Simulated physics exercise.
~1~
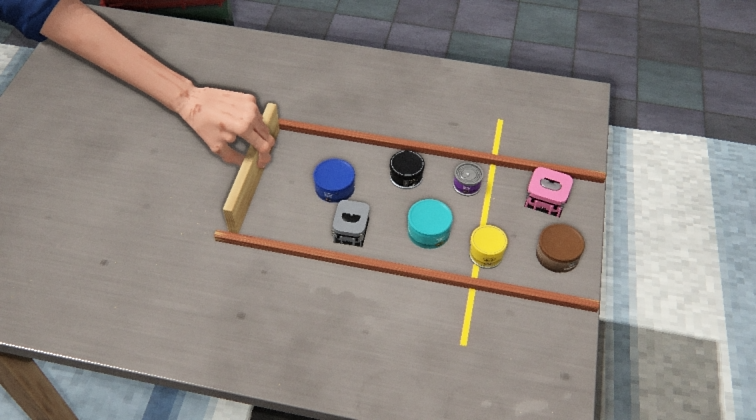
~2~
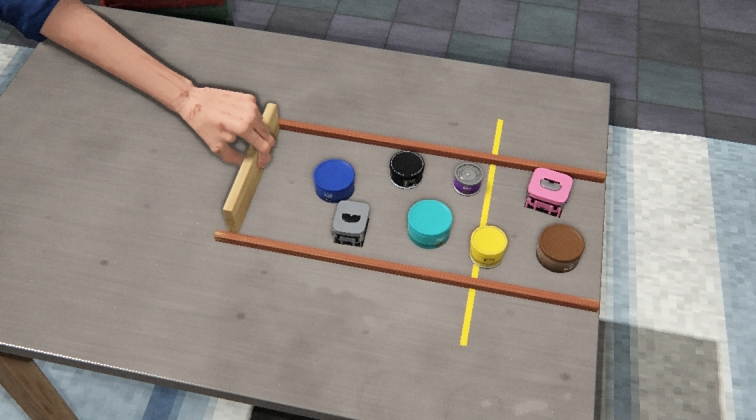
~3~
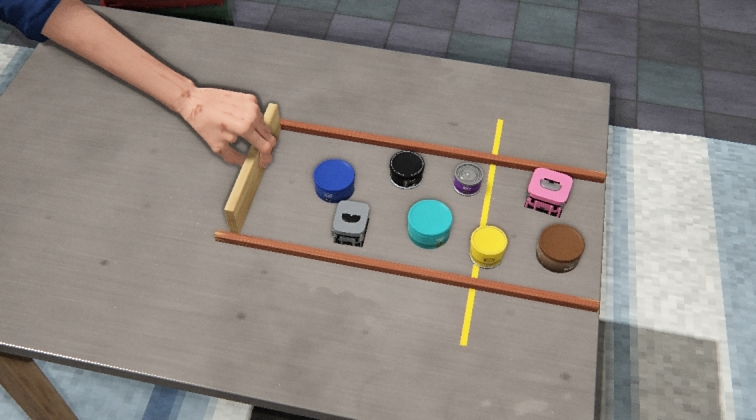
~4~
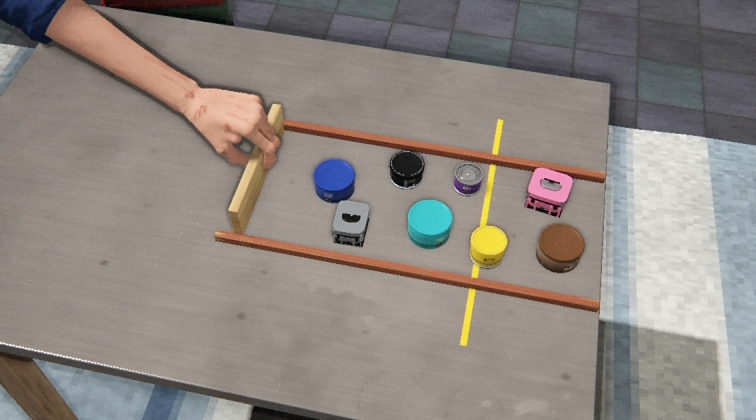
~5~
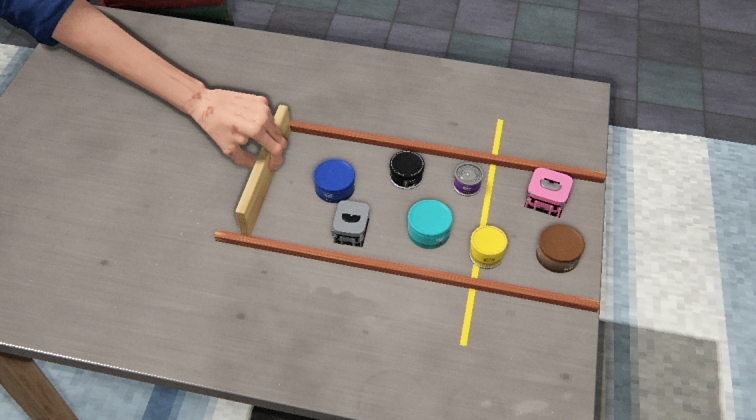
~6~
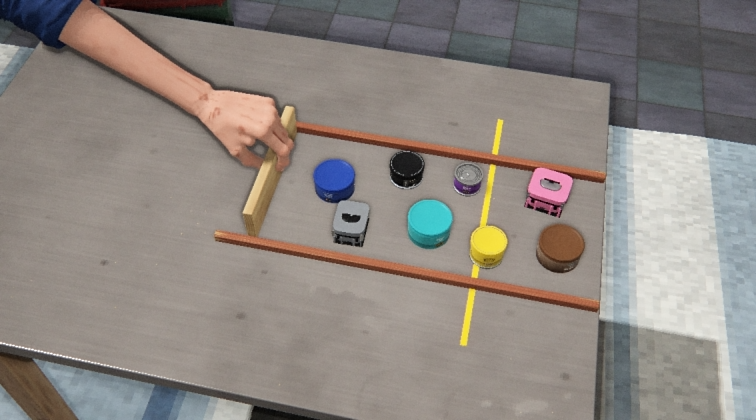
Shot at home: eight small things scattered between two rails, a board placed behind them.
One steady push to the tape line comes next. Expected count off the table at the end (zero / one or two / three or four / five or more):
Looks like not a single one goes over the edge.
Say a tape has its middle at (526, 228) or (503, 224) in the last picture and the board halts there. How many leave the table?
Tallies in order: 2 and 0.
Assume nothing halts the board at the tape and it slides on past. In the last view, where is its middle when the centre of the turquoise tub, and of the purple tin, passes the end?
Its middle is around (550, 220) and around (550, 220).
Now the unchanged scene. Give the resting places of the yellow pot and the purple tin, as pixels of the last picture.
Listed in order, first is (550, 274) and the other is (538, 192).
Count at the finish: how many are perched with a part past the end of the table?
I'd say 0 of them.
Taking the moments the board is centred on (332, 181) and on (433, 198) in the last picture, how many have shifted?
At first I count 1, and then 6.
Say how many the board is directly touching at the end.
The count in contact is 3.
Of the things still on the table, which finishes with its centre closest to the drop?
Result - the brown tub.
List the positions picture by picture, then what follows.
Brown tub (560, 249); pink case (549, 192); yellow pot (488, 247); board (253, 167); tape (484, 220), in the first picture.
Pink case (548, 192); grey case (351, 224), in the second picture.
Yellow pot (488, 247); black tin (407, 170), in the third picture.
Brown tub (560, 249); purple tin (468, 180), in the fourth picture.
Pink case (548, 192); blue tub (335, 181), in the fifth picture.
Brown tub (560, 249); pink case (548, 192); yellow pot (488, 247); board (272, 170); tape (484, 220), in the sixth picture.
Early on, none off yet; brown tub at rest near (560, 249); pink case at rest near (548, 192); yellow pot at rest near (488, 247).
Finally, the number that fall off is zero.
